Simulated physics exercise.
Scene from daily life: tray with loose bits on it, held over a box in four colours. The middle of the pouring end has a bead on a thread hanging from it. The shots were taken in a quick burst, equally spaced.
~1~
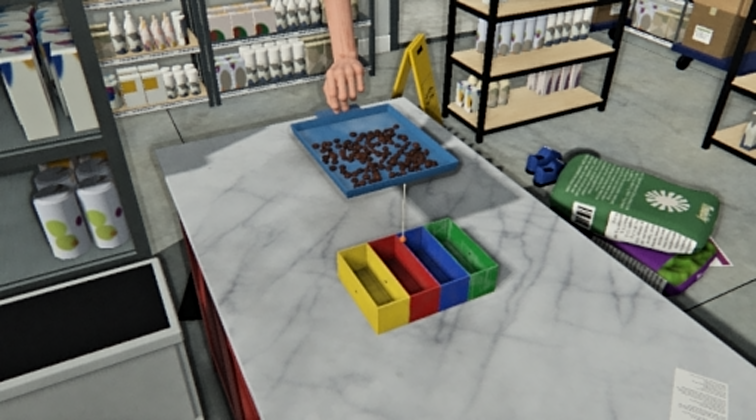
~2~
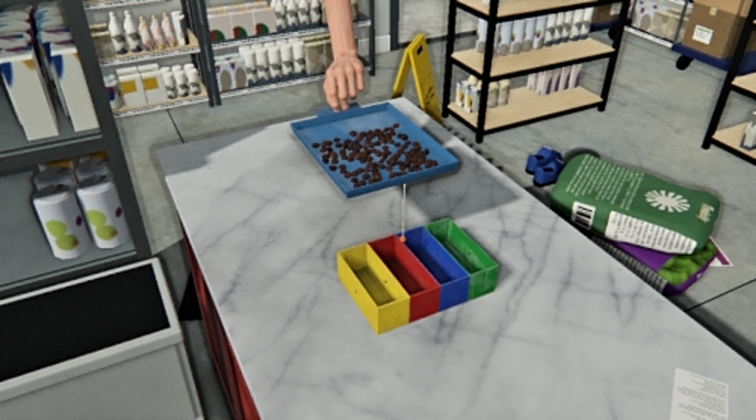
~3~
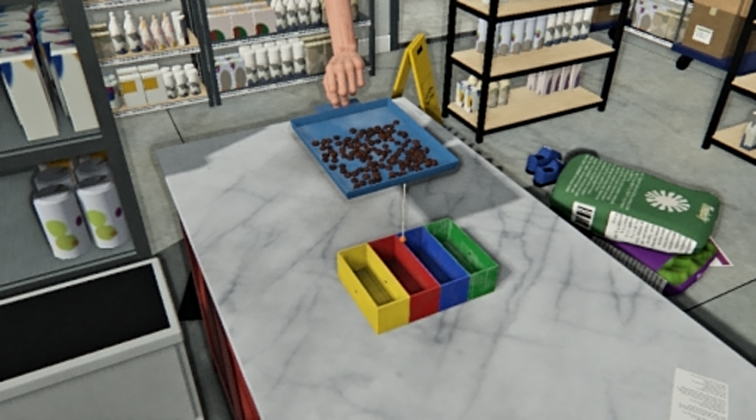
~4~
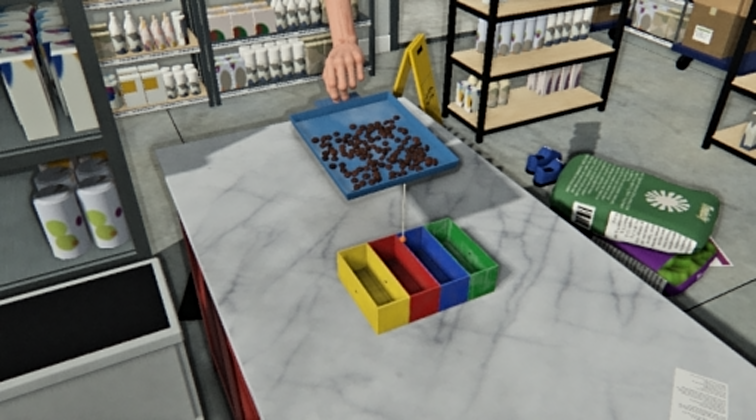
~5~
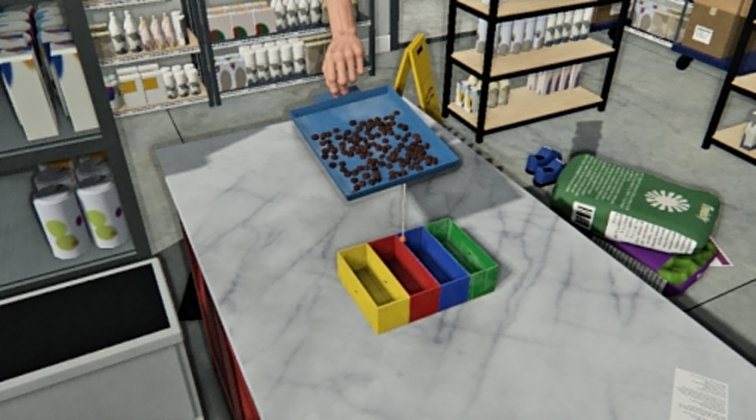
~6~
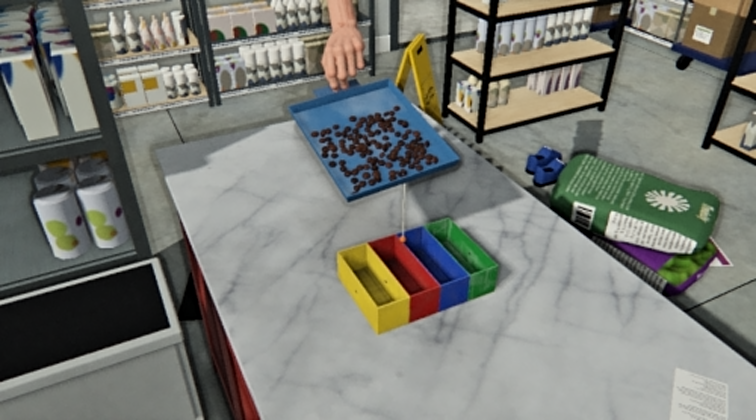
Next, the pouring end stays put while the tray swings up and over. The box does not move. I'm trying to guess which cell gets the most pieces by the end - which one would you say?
I would say the yellow one.
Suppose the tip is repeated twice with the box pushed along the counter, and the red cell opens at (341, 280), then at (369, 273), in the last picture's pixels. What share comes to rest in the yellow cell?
Trial 1 around 0 percent, trial 2 around 10 percent.
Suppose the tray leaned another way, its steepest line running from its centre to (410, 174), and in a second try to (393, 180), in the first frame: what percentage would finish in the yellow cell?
I'd expect around 0 in a hundred first and around 30 in a hundred second.
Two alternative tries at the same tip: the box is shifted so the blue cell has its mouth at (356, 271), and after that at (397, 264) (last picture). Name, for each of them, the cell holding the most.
In the first try it is that blue cell, in the second it is the red one.
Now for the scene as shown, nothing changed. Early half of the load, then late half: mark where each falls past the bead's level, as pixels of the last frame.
(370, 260) for the early half, (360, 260) for the late half.
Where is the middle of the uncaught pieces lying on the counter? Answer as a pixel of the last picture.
About (310, 318).
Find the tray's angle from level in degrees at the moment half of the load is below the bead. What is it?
I'd say close to 90 degrees.
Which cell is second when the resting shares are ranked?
The answer would be the red one.
Soon, tray tipped steeply; nearly all on the tray; a stray few falling or outside the box.
A while on, tray tipped right over; a small part on the tray; about half in the yellow cell; a small part in the red cell; about a quarter falling or outside the box.
Towards the end, tray tipped past a quarter turn; about two thirds in the yellow cell; about a quarter in the red cell; a stray few in the blue cell; about a quarter falling or outside the box.
Finally, tray tipped past a quarter turn; about two thirds in the yellow cell; about a quarter in the red cell; a stray few in the blue cell; none in the green cell; about a quarter outside the box.
